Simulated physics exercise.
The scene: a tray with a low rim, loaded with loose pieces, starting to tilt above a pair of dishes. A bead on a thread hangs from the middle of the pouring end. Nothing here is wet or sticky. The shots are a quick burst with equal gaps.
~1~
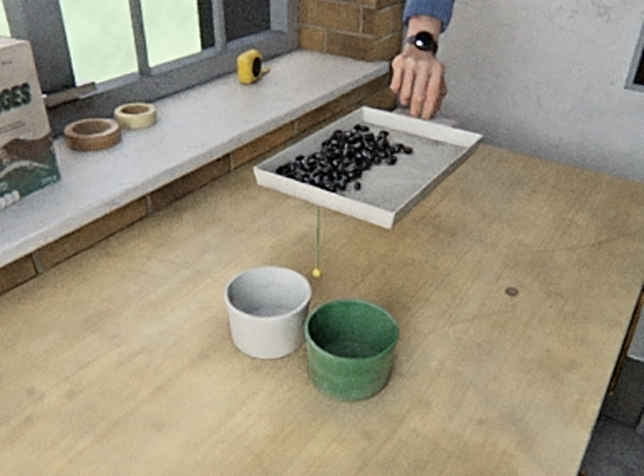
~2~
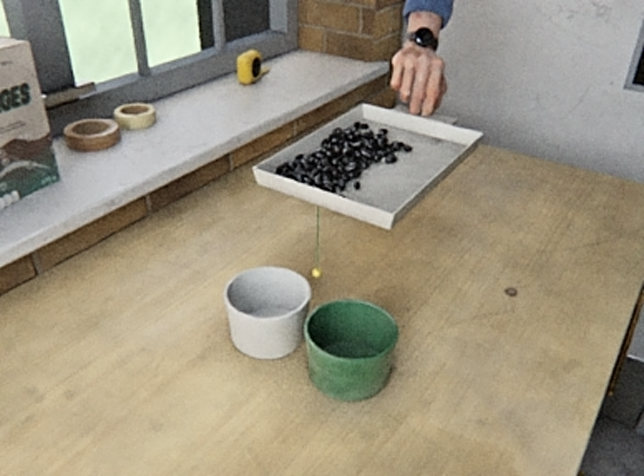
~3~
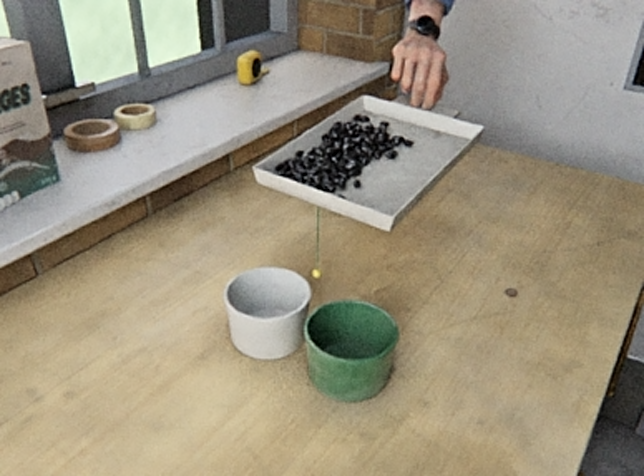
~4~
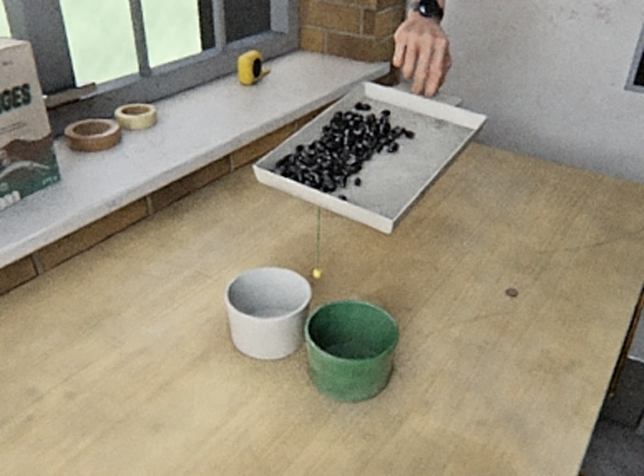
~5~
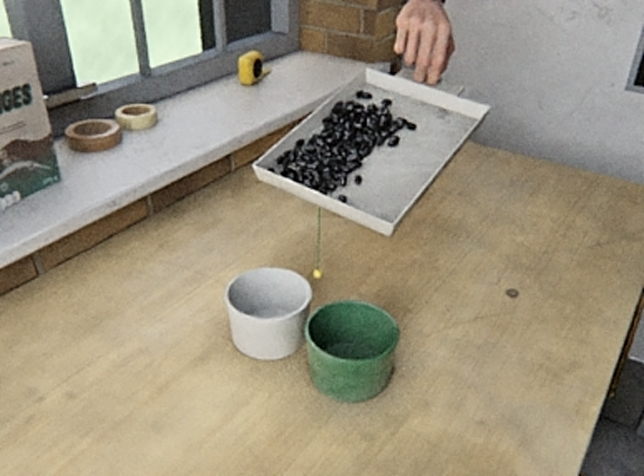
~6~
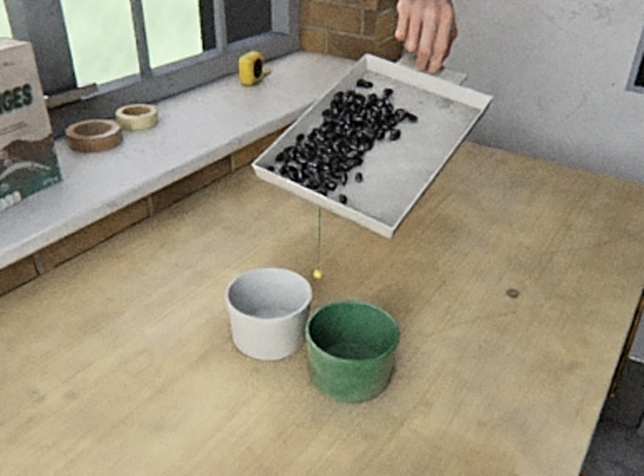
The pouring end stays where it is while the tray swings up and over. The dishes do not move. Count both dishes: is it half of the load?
In the dishes lies over half of it.
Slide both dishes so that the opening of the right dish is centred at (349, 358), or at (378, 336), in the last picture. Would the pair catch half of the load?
The first try: Not half. The second: Above a half.
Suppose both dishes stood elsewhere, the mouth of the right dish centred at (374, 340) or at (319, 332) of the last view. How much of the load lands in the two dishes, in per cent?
In turn 70 and 40 in a hundred.
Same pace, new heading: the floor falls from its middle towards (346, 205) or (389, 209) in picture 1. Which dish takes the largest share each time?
At the first place the right one, at the second right.
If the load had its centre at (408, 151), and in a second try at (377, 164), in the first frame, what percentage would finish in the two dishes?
In turn 80 and 70 in a hundred.
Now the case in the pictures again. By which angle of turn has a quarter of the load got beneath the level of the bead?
Roughly 90°.
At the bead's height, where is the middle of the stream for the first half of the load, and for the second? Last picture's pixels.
The first part at (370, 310); the rest at (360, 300).
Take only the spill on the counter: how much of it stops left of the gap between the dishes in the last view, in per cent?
Roughly 20 in a hundred.
Soon after the last picture, tray tipped steeply; nearly all on the tray; a stray few in the air.
A little later, tray tipped past a quarter turn; about half on the tray; about a third in the right dish; a stray few in the left dish; a small part outside both; a small part in the air.
Later still, tray tipped past a quarter turn; about two thirds in the right dish; a small part in the left dish; about a quarter outside both.
At rest, tray tipped past a quarter turn; about two thirds in the right dish; a small part in the left dish; about a quarter outside both.
